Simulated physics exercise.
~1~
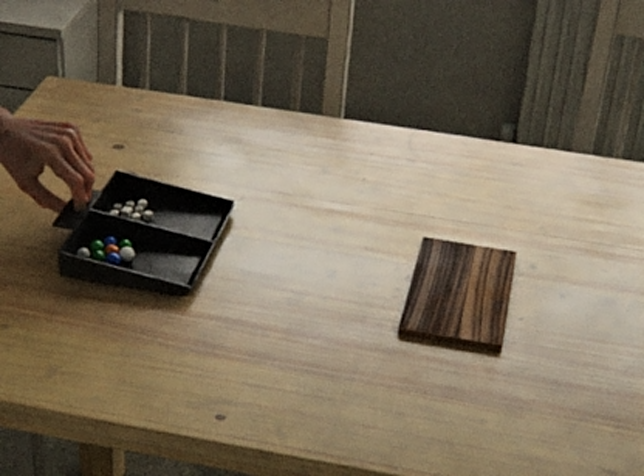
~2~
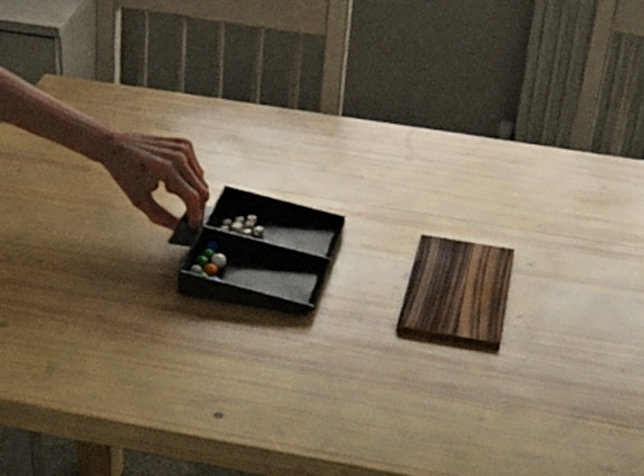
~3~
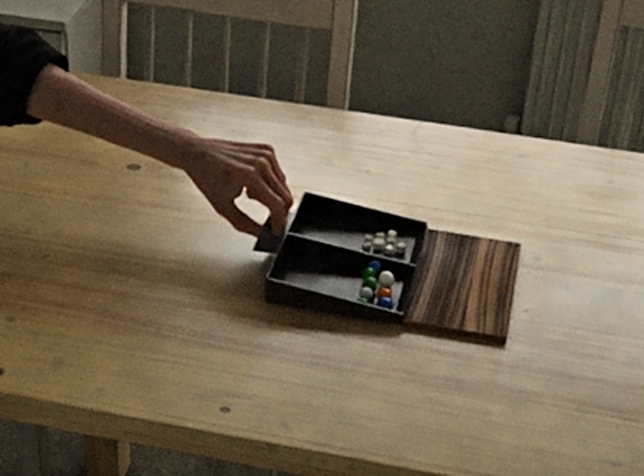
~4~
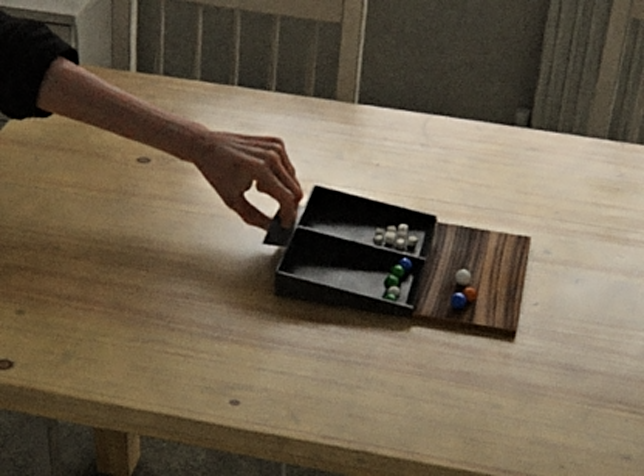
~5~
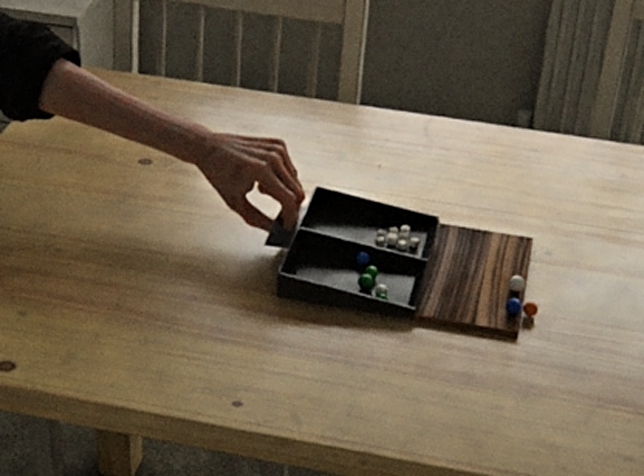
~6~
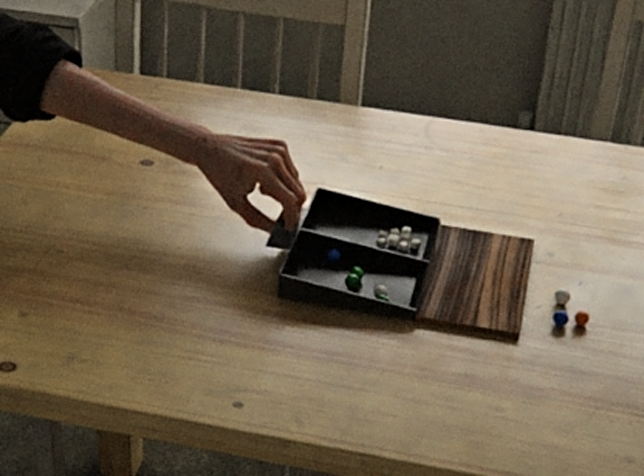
On a wooden table, a hand sliding a divided black tray right into a striped board, some coloured balls rolling out beyond it.
